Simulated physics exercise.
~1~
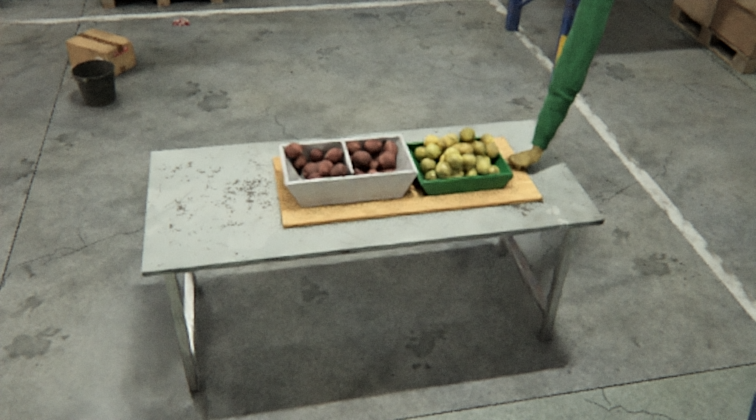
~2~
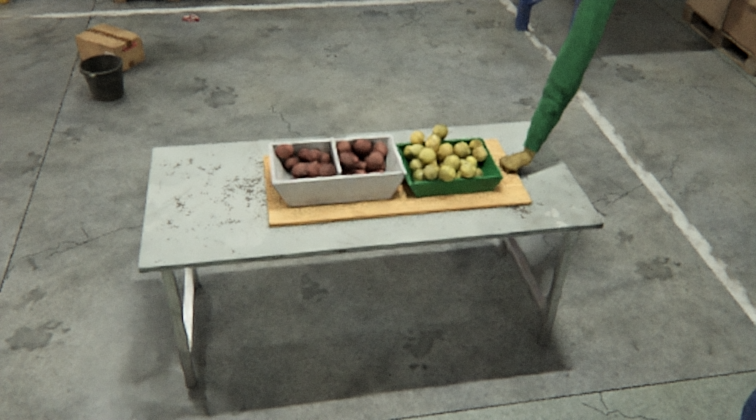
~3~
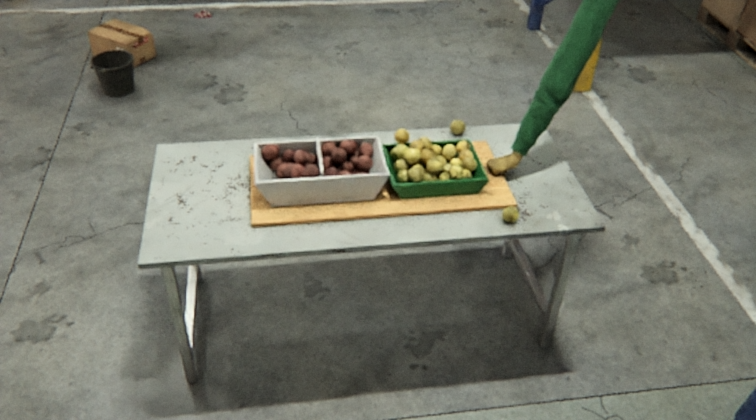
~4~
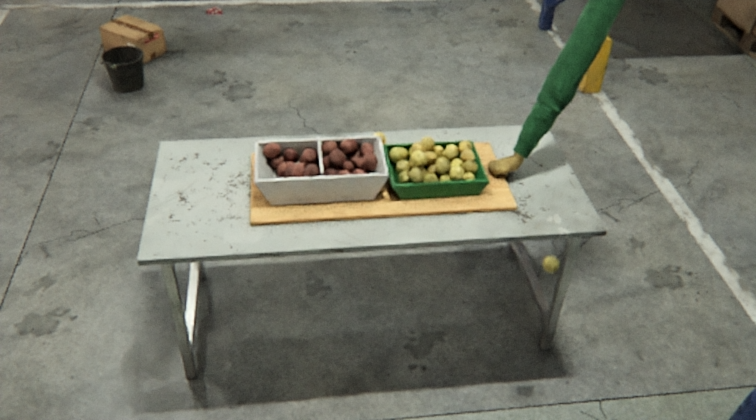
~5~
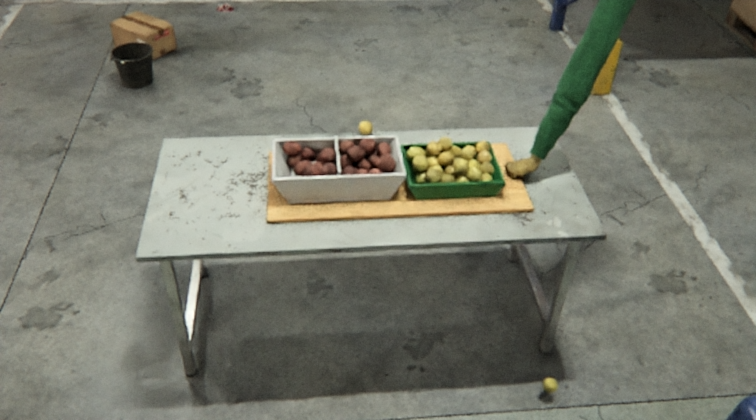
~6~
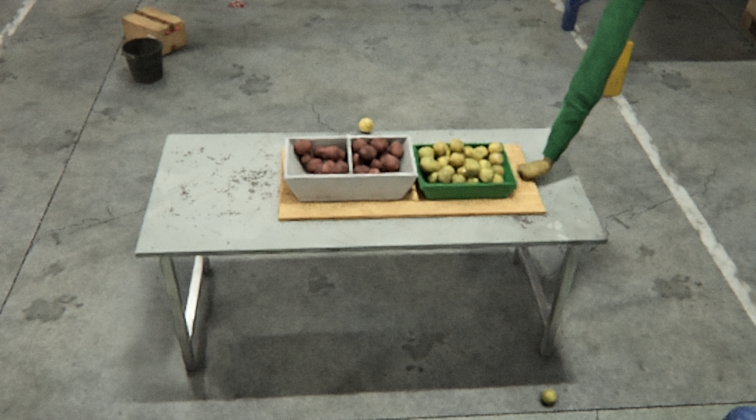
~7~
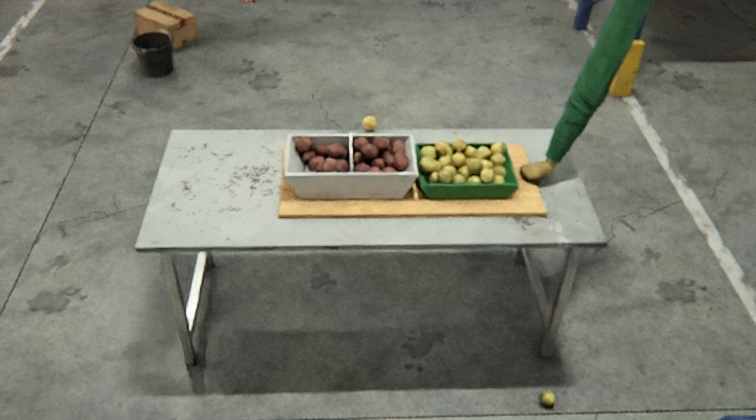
In the video, a green-sleeved arm holds a board carrying totes of red potatoes and yellow apples as it slides left, then back right on a table. A few apples spill from the green tote, one landing on the floor, while the potatoes stay in their white tote.
